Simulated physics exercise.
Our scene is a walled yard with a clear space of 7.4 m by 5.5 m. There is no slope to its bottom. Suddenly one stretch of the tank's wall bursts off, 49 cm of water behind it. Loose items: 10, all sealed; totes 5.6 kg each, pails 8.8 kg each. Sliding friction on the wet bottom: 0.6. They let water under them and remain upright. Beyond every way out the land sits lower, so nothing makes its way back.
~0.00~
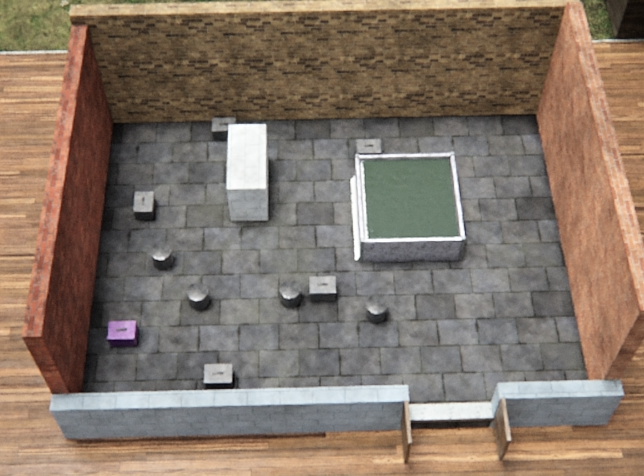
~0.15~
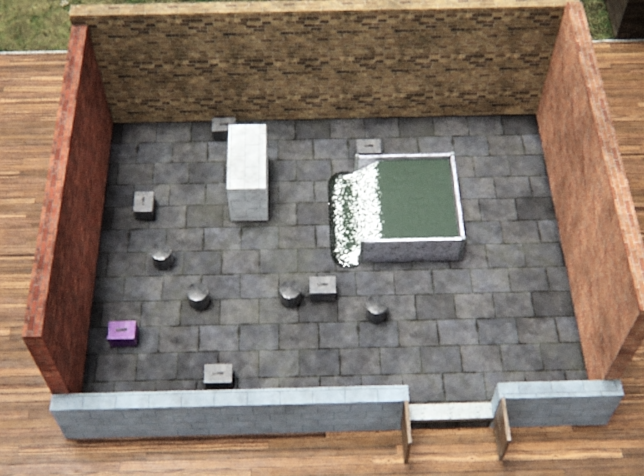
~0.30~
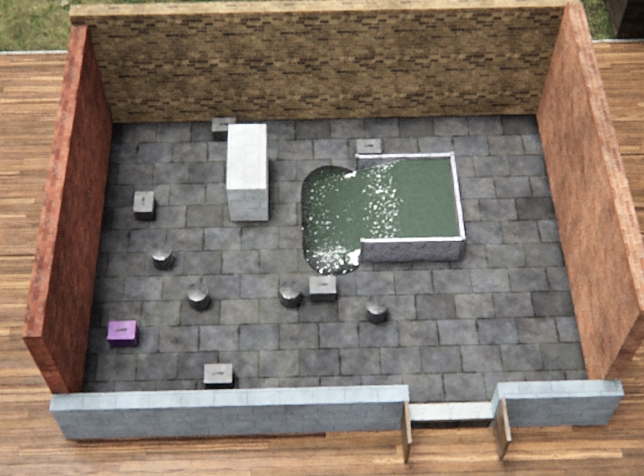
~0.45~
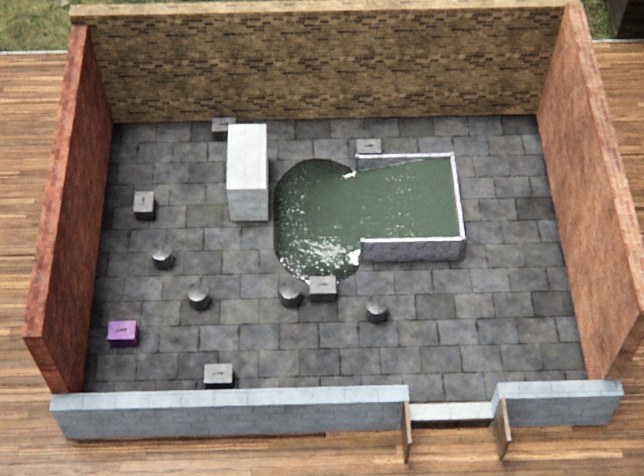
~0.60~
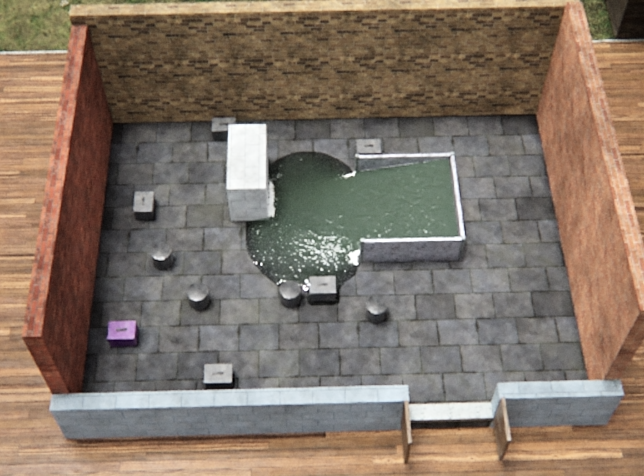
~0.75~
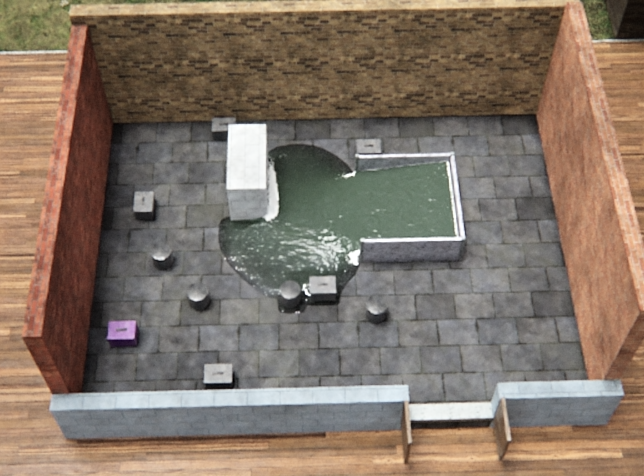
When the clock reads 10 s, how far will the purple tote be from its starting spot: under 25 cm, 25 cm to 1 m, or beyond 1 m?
Its displacement will be large.
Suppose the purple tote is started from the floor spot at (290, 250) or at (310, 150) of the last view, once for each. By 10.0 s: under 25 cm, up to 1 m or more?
From the first place it goes well off; from the second it goes well off.
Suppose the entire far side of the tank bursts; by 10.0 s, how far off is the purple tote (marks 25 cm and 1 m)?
Result: The purple tote remains where it was.
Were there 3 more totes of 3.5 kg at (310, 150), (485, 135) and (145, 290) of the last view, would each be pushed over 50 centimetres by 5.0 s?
Beyond it, within it, beyond it.
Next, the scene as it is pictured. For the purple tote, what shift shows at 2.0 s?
It has shifted about 0 cm.
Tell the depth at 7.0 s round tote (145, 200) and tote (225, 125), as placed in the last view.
Roughly 7 and 5 cm.
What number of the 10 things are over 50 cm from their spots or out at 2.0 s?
0.
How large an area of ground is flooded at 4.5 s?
Some 27 m2 of it.
After 2.0 s the purple tote is near (122, 330), 0.0 m from its start, aground; 0 of 10 are out; 0 afloat.
After 4.5 s the purple tote is near (157, 349), 0.7 m from its start, afloat; 0 of 10 are out; 1 afloat.
After 7.0 s the purple tote is near (220, 324), 1.4 m from its start, afloat; 0 of 10 are out; 3 afloat.
After 10.0 s the purple tote is near (282, 337), 2.4 m from its start, aground; 0 of 10 are out; 2 afloat.
